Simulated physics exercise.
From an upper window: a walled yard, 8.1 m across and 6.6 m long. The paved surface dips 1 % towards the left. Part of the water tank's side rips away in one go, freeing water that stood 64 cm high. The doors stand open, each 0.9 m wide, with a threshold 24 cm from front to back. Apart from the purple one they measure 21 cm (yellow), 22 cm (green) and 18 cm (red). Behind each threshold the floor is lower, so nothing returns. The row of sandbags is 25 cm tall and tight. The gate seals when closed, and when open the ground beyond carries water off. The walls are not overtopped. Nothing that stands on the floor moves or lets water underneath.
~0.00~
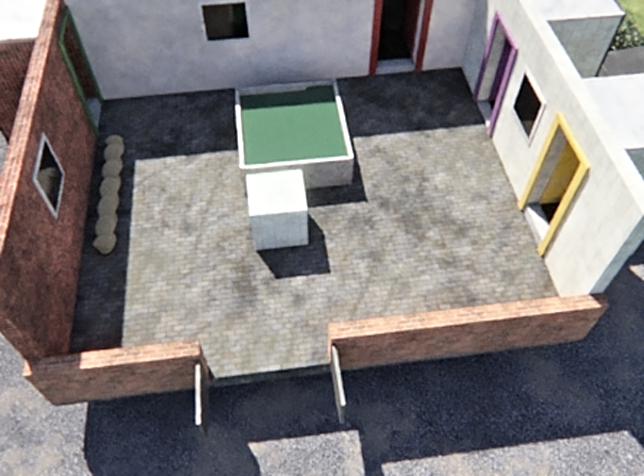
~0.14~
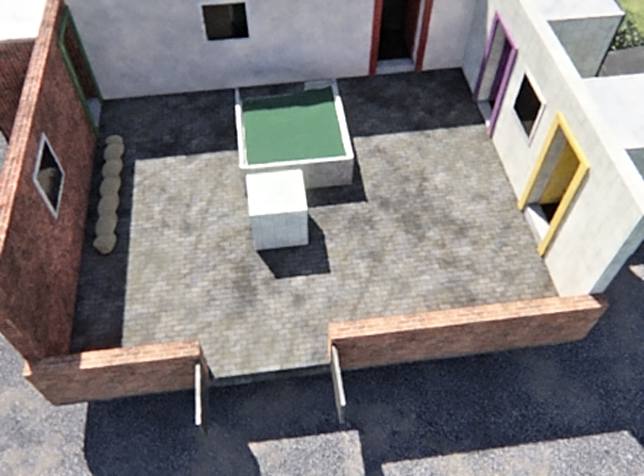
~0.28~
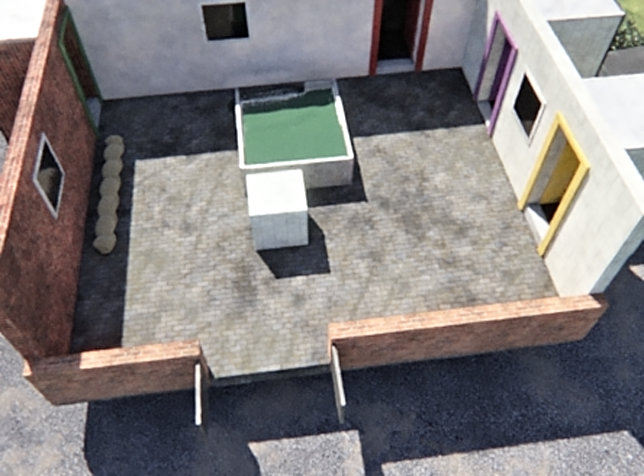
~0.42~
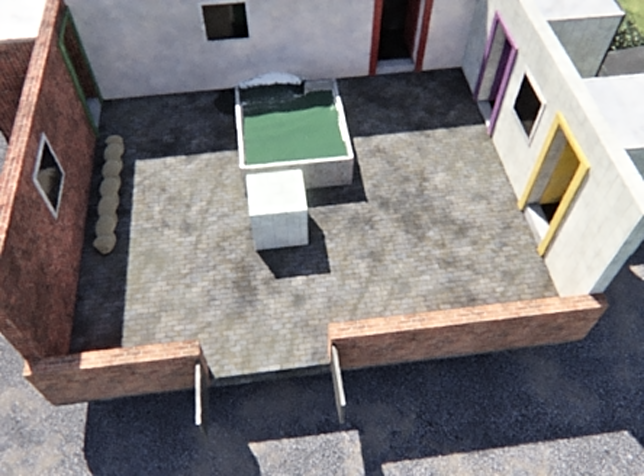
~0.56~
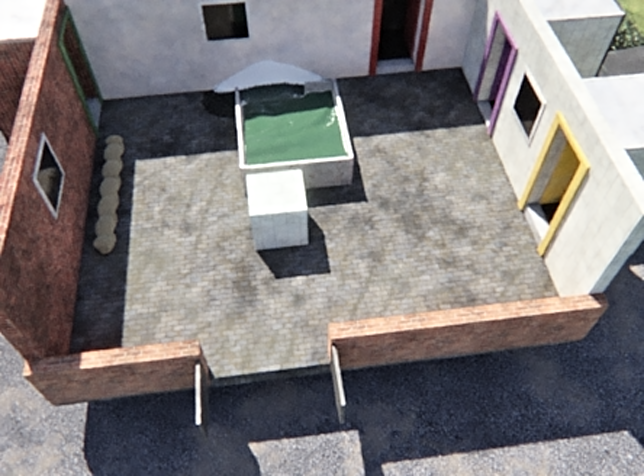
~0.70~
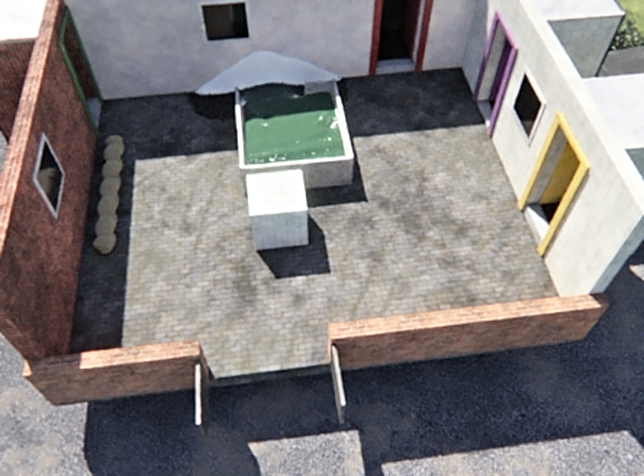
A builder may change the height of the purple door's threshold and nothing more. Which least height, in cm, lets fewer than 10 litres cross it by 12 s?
It would have to be roughly 13.5 cm high.
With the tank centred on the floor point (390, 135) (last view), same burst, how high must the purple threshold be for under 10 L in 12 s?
About 9.0 cm.
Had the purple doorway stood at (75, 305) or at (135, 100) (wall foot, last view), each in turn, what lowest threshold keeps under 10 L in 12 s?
About 7.0 and 18 cm.
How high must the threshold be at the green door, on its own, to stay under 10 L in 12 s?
Roughly 30 cm at green.
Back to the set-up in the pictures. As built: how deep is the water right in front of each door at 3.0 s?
Depths in cm: Purple 16, yellow 0, green 32, red 6.
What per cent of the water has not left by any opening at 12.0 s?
Some 88 per cent remains.
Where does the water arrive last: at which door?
Last comes the yellow one.
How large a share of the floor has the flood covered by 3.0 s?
Near 35 per cent is wet.
After 1.4 s water covers 15 % of the floor, deepest (52 cm) near (267, 88); it has not reached the purple door.
After 3.0 s water covers 35 % of the floor, deepest (32 cm) near (101, 114); 16 cm at the purple door, 18 litres in over its 5 cm threshold.
After 12.0 s water covers 95 % of the floor, deepest (10 cm) near (80, 275); 3 cm at the purple door, 97 litres in over its 5 cm threshold.
At the purple door as built, the water arrived by 2.3 s and peaked near 16 cm at 3.0 s.
With a threshold of 11.5 cm, 21 litres would have come in within the 12 s; with 15.5 cm, 4 litres. So under 10 litres takes about 13.5 cm.
